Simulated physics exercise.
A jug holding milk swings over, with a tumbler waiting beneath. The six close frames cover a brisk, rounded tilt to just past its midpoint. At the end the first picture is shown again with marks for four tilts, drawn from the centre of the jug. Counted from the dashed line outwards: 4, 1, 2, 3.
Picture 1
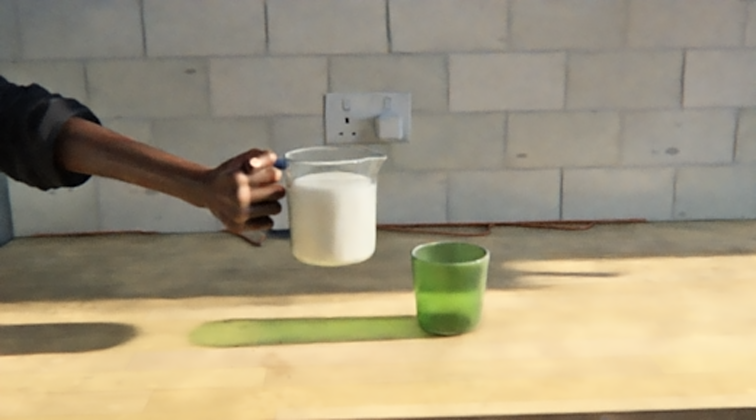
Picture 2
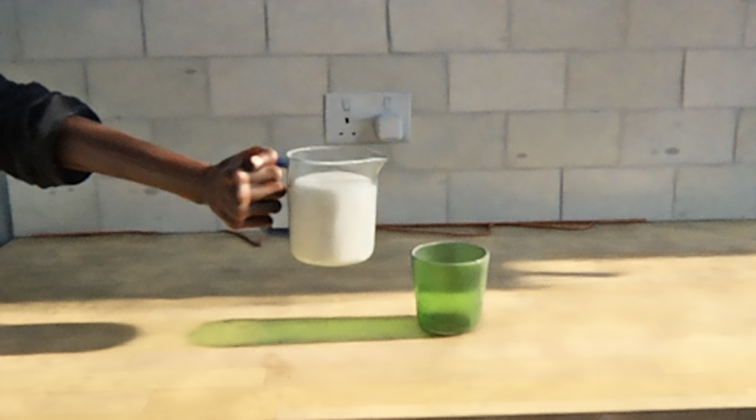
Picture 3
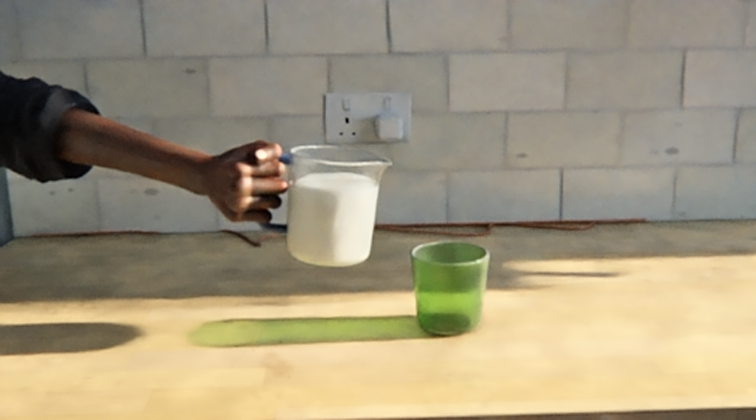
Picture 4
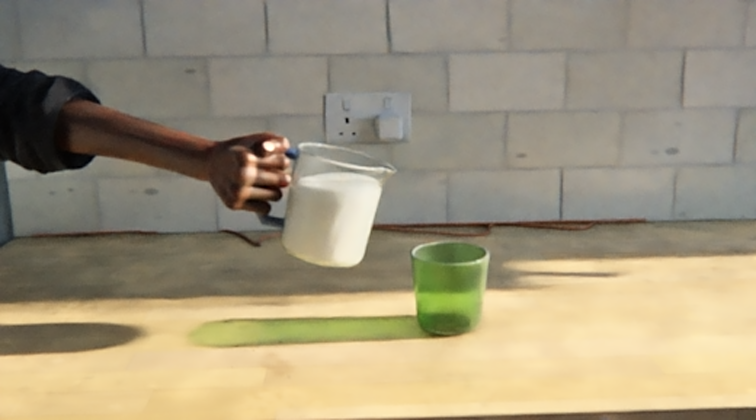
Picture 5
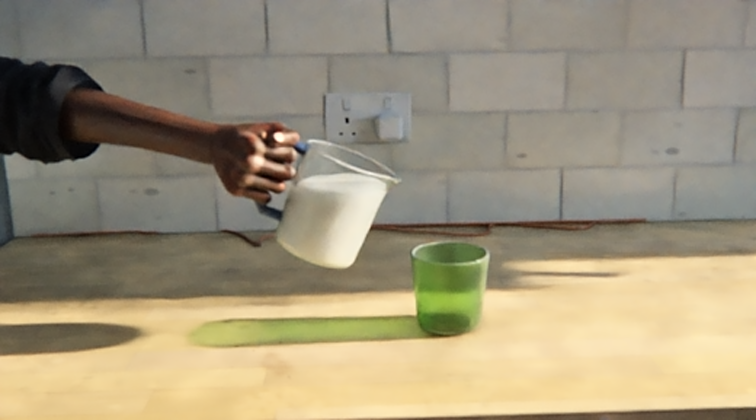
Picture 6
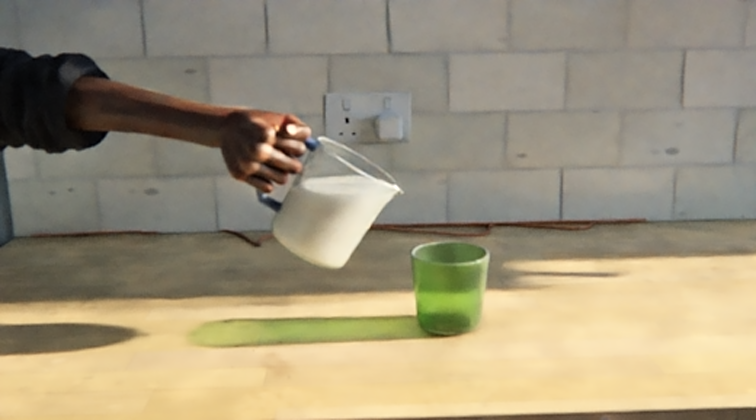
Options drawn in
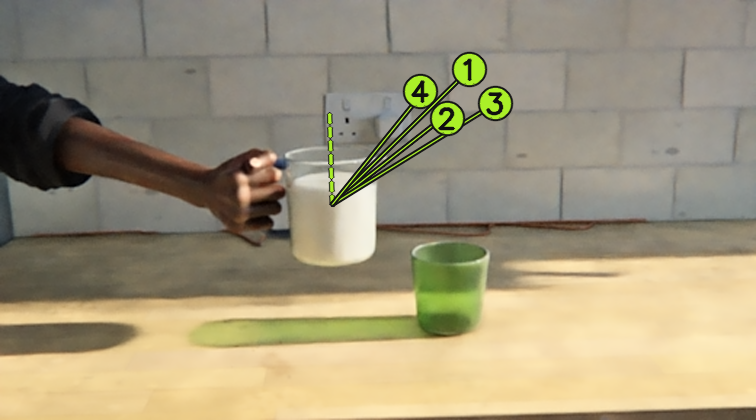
A hand reaching in from the left holds a clear glass jug of milk above a sunlit pale wooden worktop, seen from the front against a whitish block wall with a socket. A green tumbler stands below and to the right of the jug, casting a long green-tinted shadow leftward. The hand steadily tilts the jug rightward from upright, its milk still inside, while the view stays still.
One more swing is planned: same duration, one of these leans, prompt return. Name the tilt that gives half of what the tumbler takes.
The best tilt is 3.
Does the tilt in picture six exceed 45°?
No, it does not.
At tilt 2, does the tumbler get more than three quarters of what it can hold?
No, less.
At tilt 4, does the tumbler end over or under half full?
Under half.
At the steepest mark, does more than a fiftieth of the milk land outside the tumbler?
No, it does not.
On the marked copy, 1 at (457, 81); 2 at (431, 126); 3 at (481, 112); 4 at (411, 106).
With 1, the tumbler ends with about 22 % of what it can hold.
With 2, the tumbler ends with about 35 % of what it can hold.
With 3, the tumbler ends with about 51 % of what it can hold.
With 4, the tumbler ends with about 11 % of what it can hold.
